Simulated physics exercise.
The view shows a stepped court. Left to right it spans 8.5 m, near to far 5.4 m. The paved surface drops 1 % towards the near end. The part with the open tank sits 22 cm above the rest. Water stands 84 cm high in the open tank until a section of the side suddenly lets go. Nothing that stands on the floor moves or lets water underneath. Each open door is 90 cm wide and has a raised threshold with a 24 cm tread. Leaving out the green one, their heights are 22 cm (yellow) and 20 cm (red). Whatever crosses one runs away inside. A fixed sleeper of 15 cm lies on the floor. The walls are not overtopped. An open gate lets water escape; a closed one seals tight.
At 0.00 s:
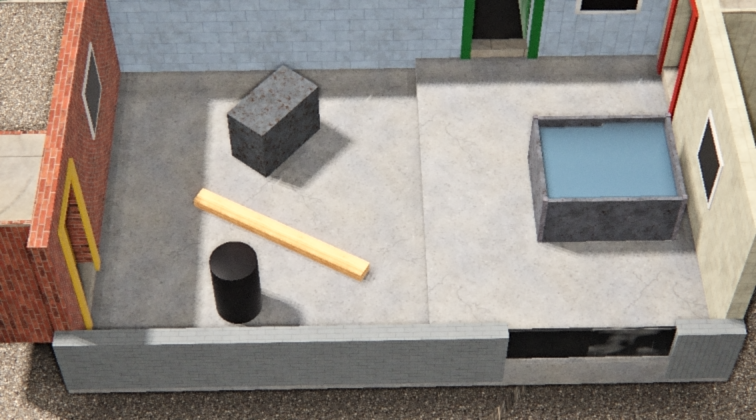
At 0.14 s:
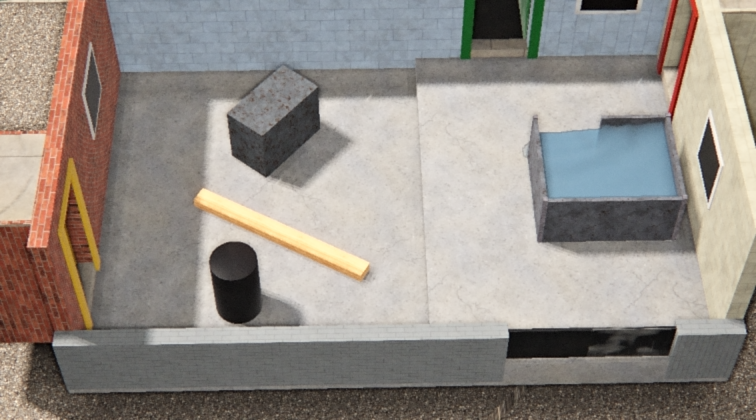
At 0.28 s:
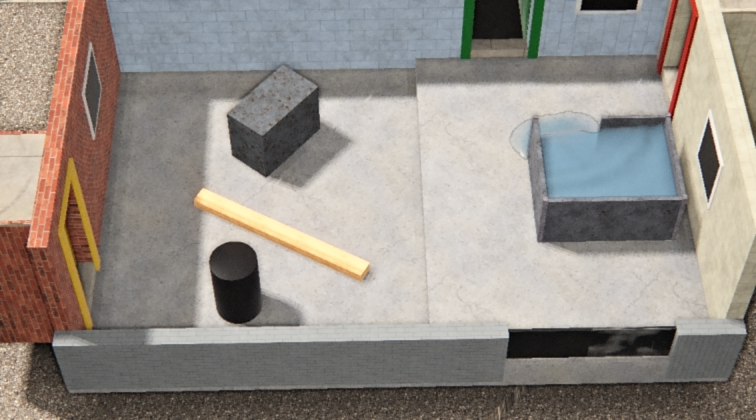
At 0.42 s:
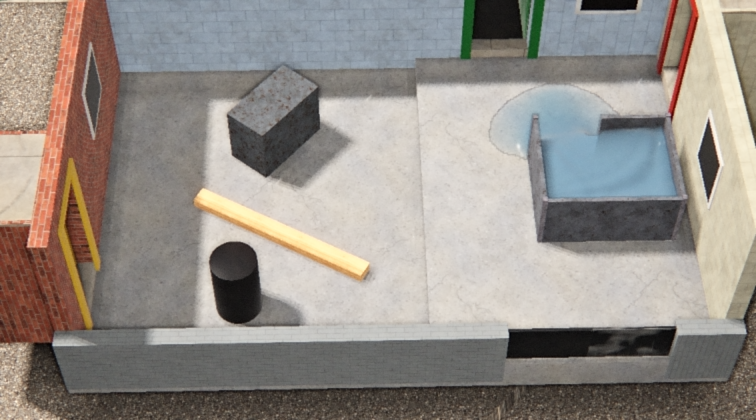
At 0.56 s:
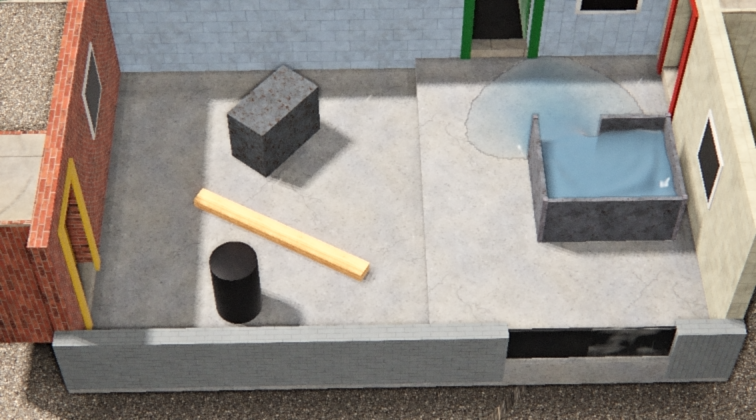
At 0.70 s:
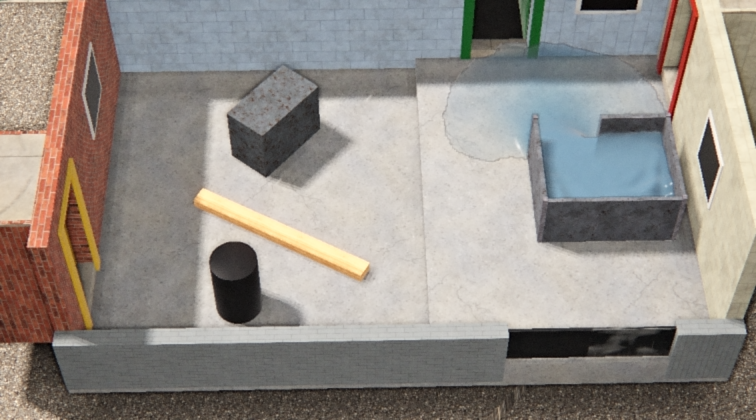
An open tank's far wall gives way, and water pours out and spreads across the paved floor.
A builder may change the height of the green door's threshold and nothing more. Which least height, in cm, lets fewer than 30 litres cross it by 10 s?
At least 28 cm or so.
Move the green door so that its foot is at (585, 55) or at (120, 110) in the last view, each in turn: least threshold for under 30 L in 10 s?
Roughly 26 and 13.5 cm.
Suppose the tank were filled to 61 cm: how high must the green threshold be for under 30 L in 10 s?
Then roughly 19 cm.
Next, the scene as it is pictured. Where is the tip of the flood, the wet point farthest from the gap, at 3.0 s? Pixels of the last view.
Around (121, 80).
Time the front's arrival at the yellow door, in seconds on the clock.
Yellow 5.0 s.
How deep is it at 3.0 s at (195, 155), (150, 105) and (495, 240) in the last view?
Roughly 0, 3 and 0 cm, in turn.
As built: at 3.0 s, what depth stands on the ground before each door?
In cm: Yellow 0, green 21, red 19.
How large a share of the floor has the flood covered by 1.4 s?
Near 15 per cent is wet.
After 1.4 s water covers 15 % of the floor, deepest (40 cm) near (554, 64); 35 cm at the green door, 53 litres in over its 16 cm threshold.
After 3.0 s water covers 35 % of the floor, deepest (26 cm) near (650, 150); 21 cm at the green door, 149 litres in over its 16 cm threshold.
After 10.0 s water covers 85 % of the floor, deepest (11 cm) near (286, 361); 6 cm at the green door, 164 litres in over its 16 cm threshold.
At the green door as built, the water arrived by 0.7 s and peaked near 35 cm at 1.4 s.
Run again over the same 10 s with other heights there, 68 litres in over 23.5 cm, 15 litres over 31.5 cm. The limit of 30 litres is kept from about 28 cm up.
